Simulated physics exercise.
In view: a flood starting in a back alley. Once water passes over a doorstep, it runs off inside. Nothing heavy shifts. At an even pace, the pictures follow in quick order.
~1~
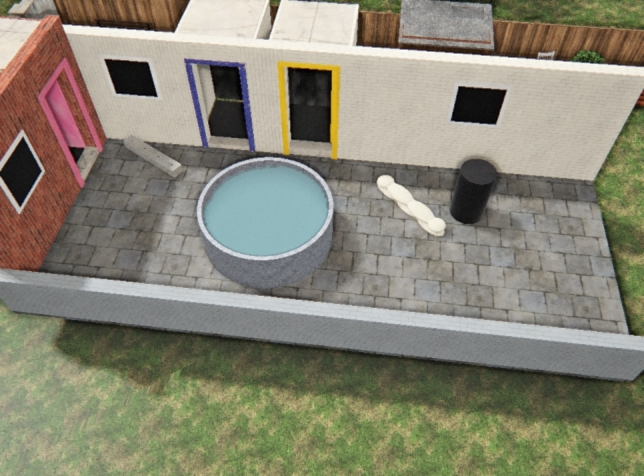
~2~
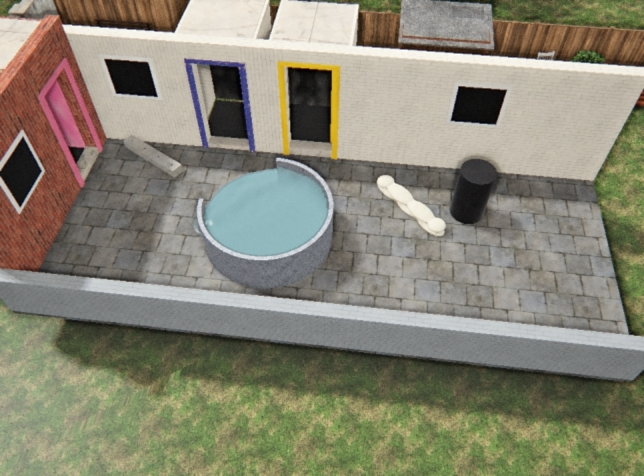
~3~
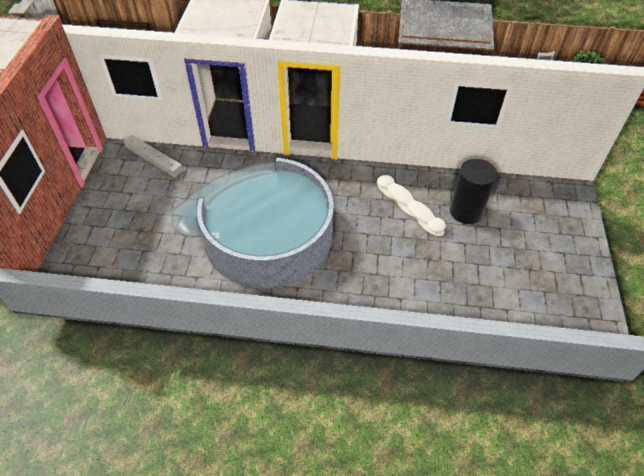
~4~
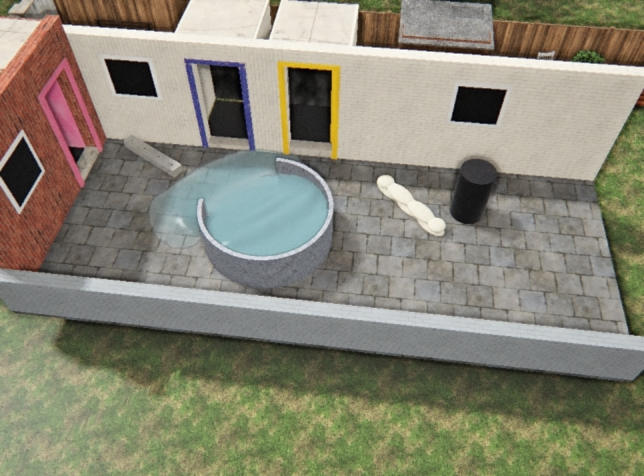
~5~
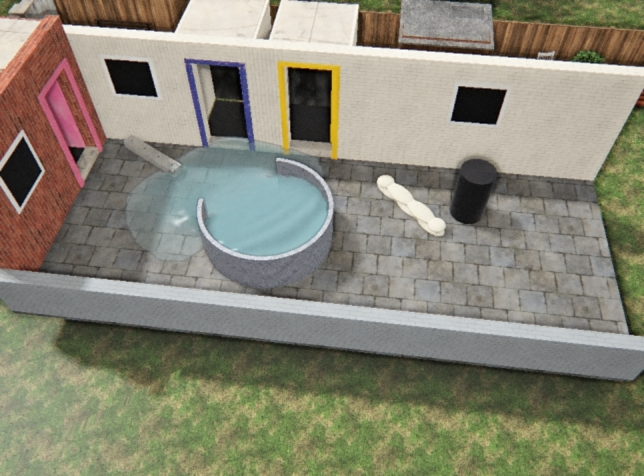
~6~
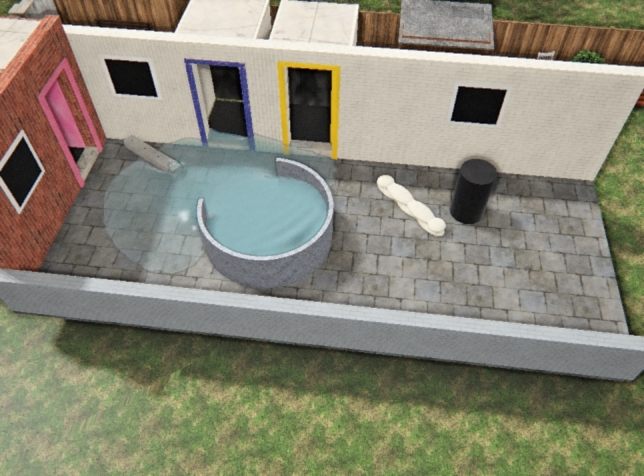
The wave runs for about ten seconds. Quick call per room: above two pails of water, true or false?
Pink door: True; yellow door: False; blue door: True.
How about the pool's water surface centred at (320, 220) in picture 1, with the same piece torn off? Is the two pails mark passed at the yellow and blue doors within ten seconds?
My reading: Yellow exceeds the threshold, blue exceeds the threshold.
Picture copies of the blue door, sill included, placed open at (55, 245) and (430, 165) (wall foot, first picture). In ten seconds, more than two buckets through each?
Well, the first one overshoots and the other one doesn't reach it.
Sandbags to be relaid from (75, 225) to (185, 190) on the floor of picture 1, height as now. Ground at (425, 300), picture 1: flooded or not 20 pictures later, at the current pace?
Unflooded.
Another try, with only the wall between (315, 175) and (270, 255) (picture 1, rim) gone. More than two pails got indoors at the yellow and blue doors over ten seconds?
In order, the yellow one remains short, the blue one remains short.
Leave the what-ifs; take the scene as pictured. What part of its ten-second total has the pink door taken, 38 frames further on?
Around 100 in a hundred.
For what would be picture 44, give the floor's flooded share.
That comes to about 65 per cent.
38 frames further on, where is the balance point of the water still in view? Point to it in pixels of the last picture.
The balance point is around (212, 225).
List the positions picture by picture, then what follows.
The first picture shows still water in the pool at (266, 208).
In the second picture, water pours out on the pool's far side and has run to (201, 230).
In the third picture, the front is at a hidden place, out from the gap on the pool's far side.
In the fourth picture, the front is at (288, 155), out from the gap on the pool's far side.
In the fifth picture, water pours out on the pool's far side and has run to (131, 199).
In the sixth picture, water pours out on the pool's far side and has run to (115, 181).
A moment on, water covers 30 % of the floor; the pink door under two buckets in, the yellow door wet at the sill, nothing in, the blue door far over two buckets in.
Next, water covers 35 % of the floor; the pink door far over two buckets in, the yellow door wet at the sill, nothing in, the blue door far over two buckets in.
Then, water covers 50 % of the floor; the pink door far over two buckets in, the yellow door wet at the sill, nothing in, the blue door far over two buckets in.
Later, water covers 65 % of the floor; the pink door far over two buckets in, the yellow door wet at the sill, nothing in, the blue door far over two buckets in.
In the end, water covers 95 % of the floor; the pink door far over two buckets in, the yellow door wet at the sill, nothing in, the blue door far over two buckets in.
